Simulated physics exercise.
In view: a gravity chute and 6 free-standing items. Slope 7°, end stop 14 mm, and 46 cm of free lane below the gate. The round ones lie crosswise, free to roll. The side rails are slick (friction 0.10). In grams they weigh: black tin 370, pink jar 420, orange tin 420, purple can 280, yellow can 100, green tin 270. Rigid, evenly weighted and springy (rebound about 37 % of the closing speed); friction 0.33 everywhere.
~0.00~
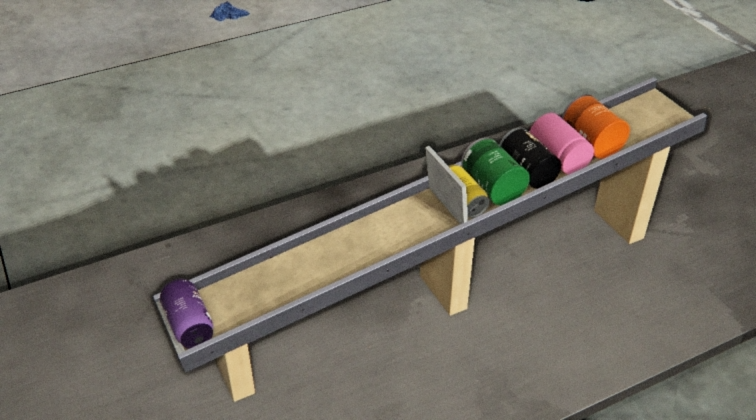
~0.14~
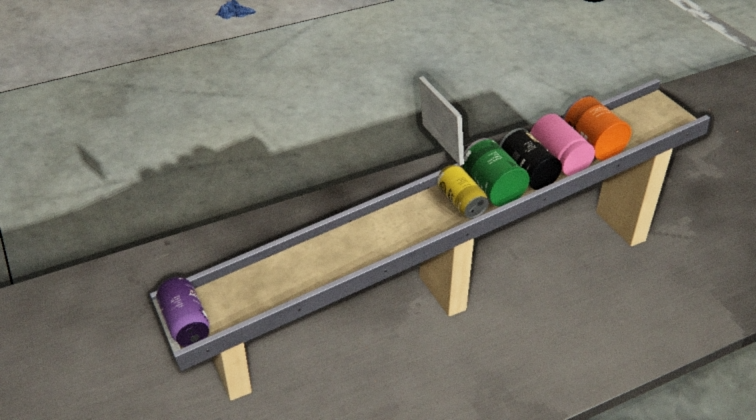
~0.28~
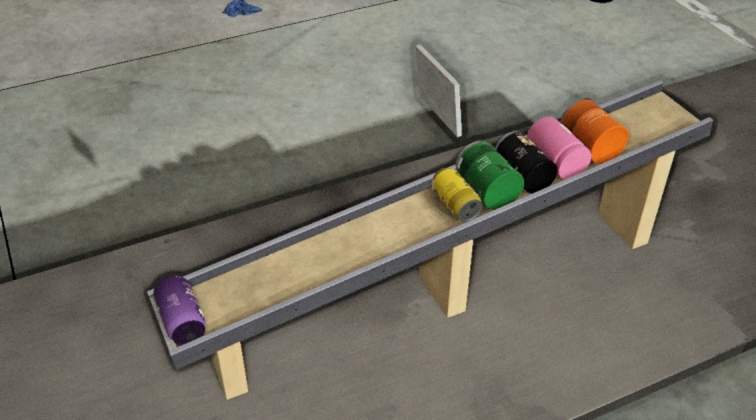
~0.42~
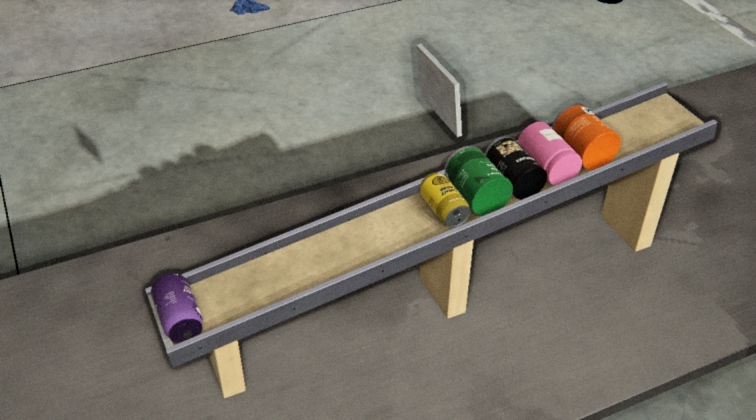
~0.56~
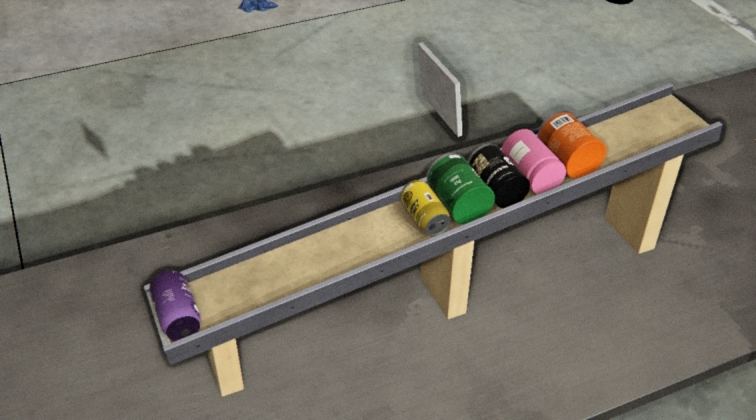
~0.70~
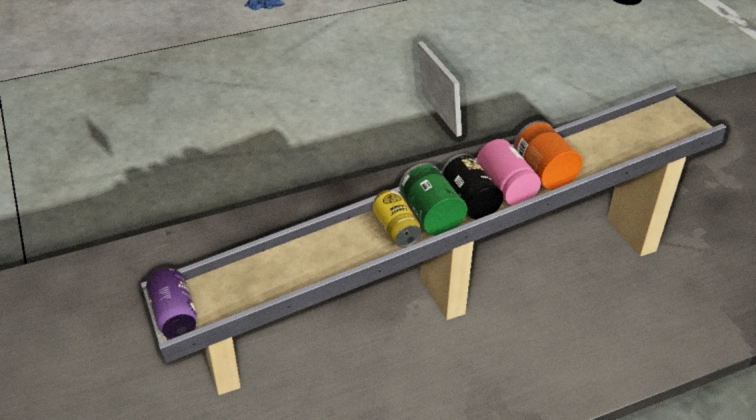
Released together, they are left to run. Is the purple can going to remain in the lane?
The purple can clears the end.
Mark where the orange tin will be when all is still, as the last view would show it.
Around (334, 236).
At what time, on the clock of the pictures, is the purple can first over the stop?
At about 1.3 s.
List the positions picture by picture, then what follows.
The first frame shows gate shut; purple can (186, 313); black tin (529, 158).
The second frame shows leader 52 cm from the stop; orange tin (596, 127); yellow can (462, 191).
The third frame shows leader 51 cm from the stop; green tin (489, 175); black tin (525, 162).
The fourth frame shows leader 49 cm from the stop; yellow can (444, 199); pink jar (549, 154).
The fifth frame shows leader 45 cm from the stop; yellow can (425, 207); green tin (460, 188).
The sixth frame shows leader 39 cm from the stop; purple can (171, 302); black tin (472, 186).
Around 0.90 s, leader 30 cm from the stop; purple can near (171, 302).
Around 1.20 s, leader 9 cm from the stop; purple can near (171, 302).
Around 1.40 s, purple can now over the stop.
Around 2.00 s, black tin not moving; pink jar not moving; orange tin not moving.
Finally (2.9 s), over the stop, purple can; the other 5 in the lane.
